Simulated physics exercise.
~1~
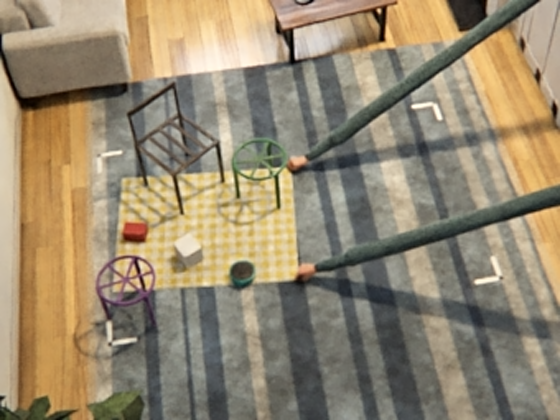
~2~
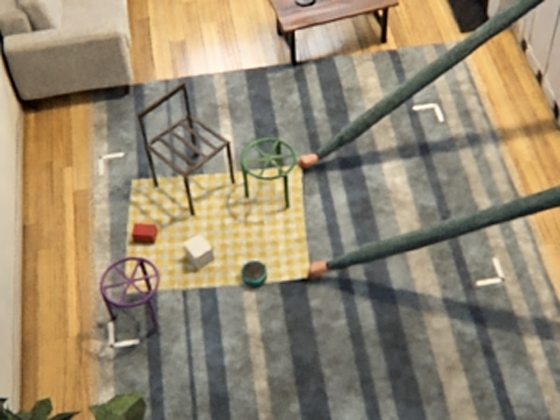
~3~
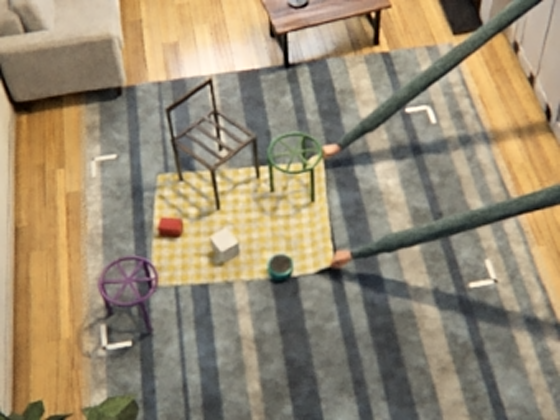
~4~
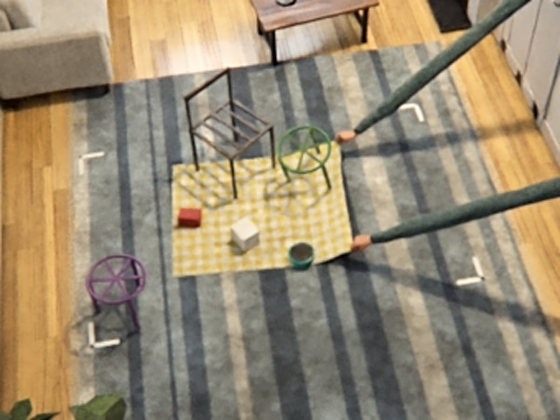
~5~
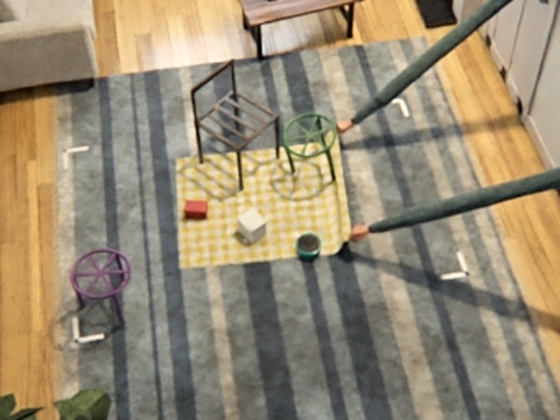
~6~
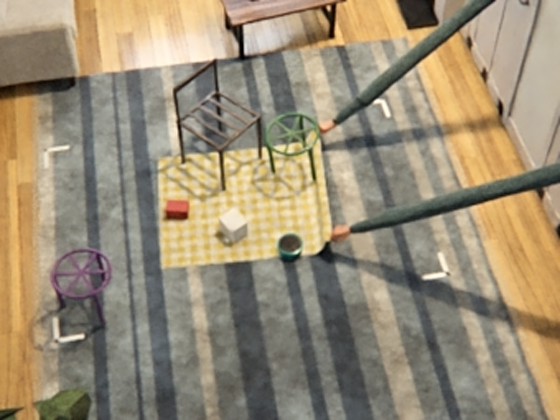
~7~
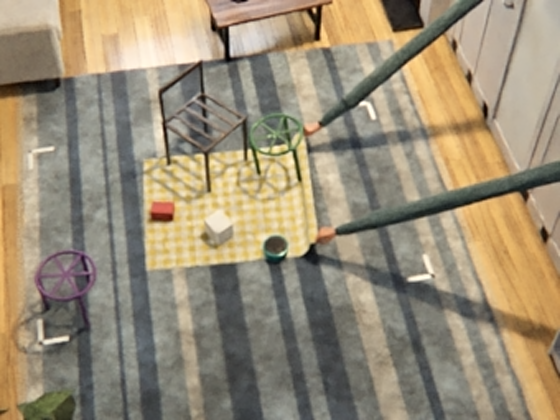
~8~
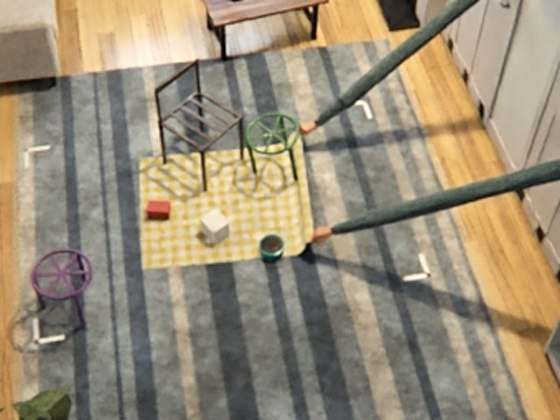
The clip opens on a yellow checked mat on a striped rug, holding a black chair, a green stool, a red crate, a white carton and a teal pot, with a purple stool by its lower left corner. Two long teal arms grip the mat's right edge and pull it steadily to the right. The chair, green stool, crate, carton and pot ride along, while the purple stool stays behind near its tape mark. The mat then stops as the view keeps drifting right. At the end, the five things still rest on the mat, the hands remain at its edge, and the purple stool stands apart at left.
